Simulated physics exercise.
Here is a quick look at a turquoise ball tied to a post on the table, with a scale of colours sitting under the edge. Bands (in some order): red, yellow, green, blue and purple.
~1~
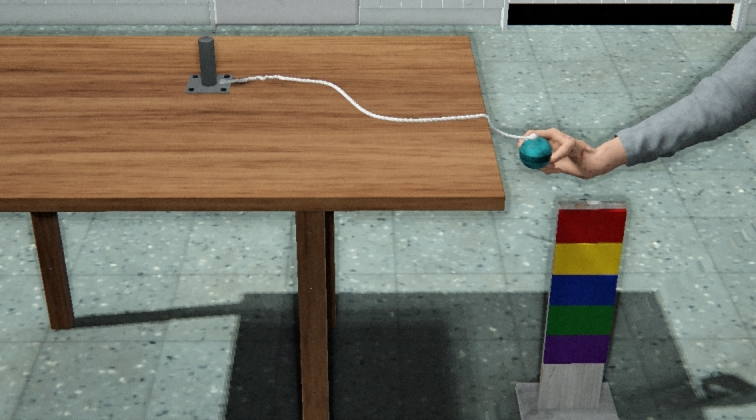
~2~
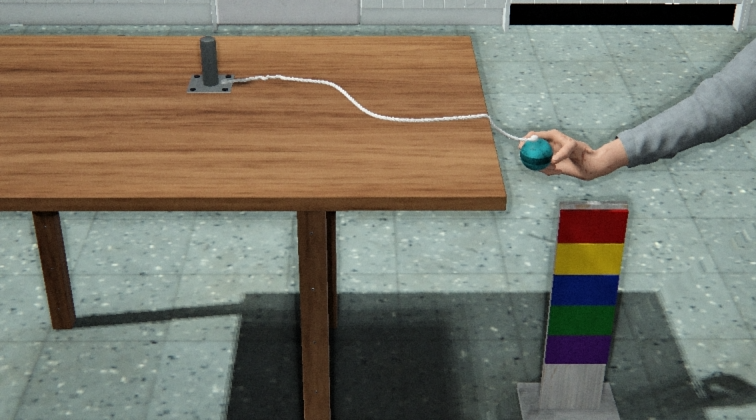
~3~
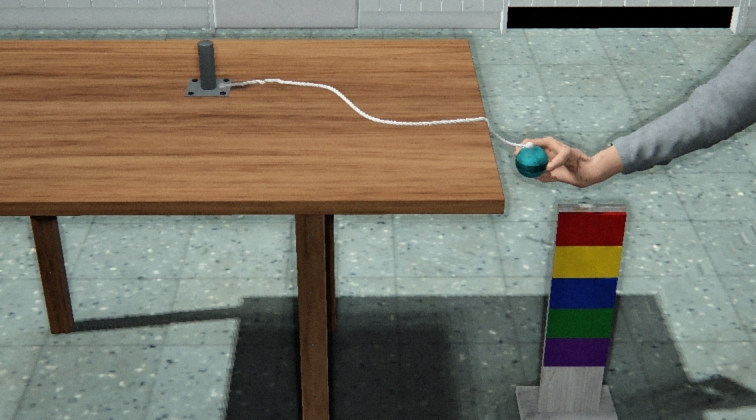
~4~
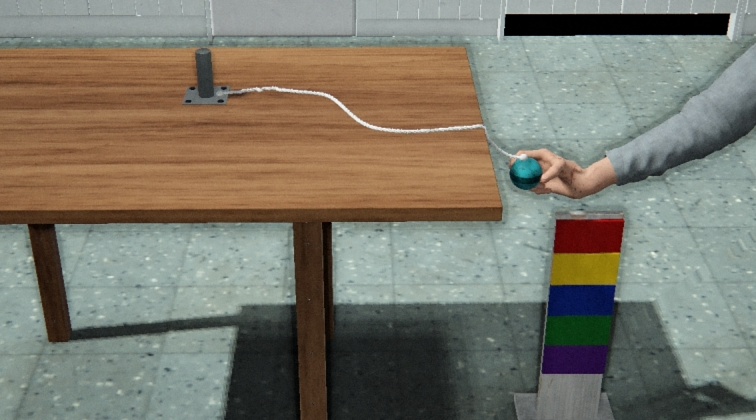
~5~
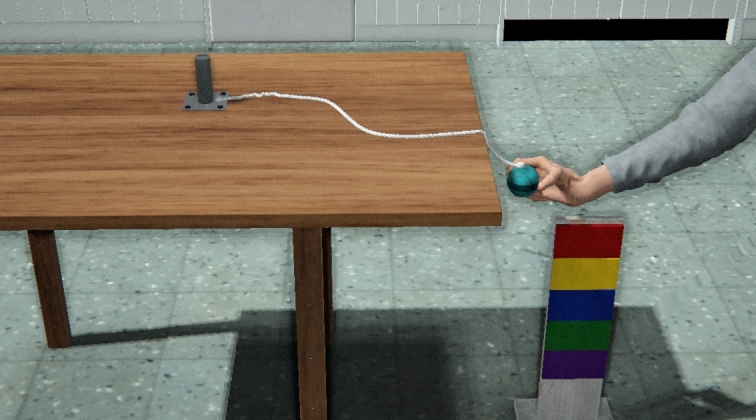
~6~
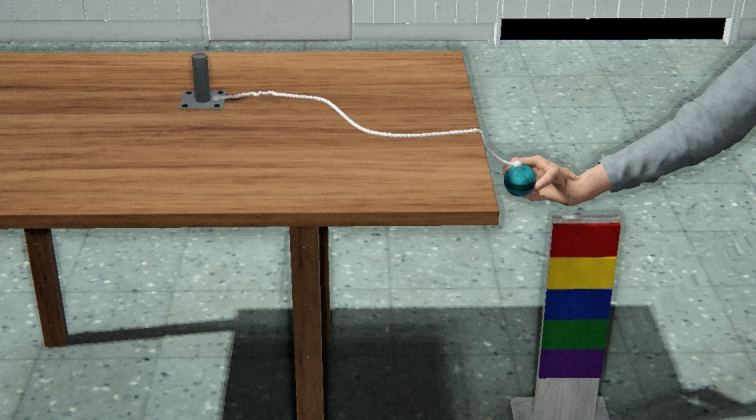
A hand in a grey sleeve holds a turquoise ball just past the right edge of a brown wooden table, seen from slightly above in a room with a speckled, pale green floor. A slack white cord curves from the ball to a dark post, above an upright strip banded red, yellow, blue, green and purple. The camera tilts slightly, shifting everything a little downward, while the hand lowers the ball very slightly.
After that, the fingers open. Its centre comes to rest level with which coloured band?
With the red one.
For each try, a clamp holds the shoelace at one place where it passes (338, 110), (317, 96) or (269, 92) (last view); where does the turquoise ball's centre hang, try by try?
Try 1: (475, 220); try 2: (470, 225); try 3: (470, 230).
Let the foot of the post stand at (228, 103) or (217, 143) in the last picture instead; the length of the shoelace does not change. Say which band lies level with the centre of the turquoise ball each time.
Yellow; yellow.
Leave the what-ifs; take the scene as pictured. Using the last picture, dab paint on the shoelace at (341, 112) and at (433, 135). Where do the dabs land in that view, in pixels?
About (366, 114), and the other about (480, 131).
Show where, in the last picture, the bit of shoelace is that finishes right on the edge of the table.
The bit in question sits close to (433, 135).
Soon after, ball near (444, 227); level with red.
After that, ball near (475, 239); level with red.
In the end, ball near (470, 238); level with red. The shoelace holds its middle at red.
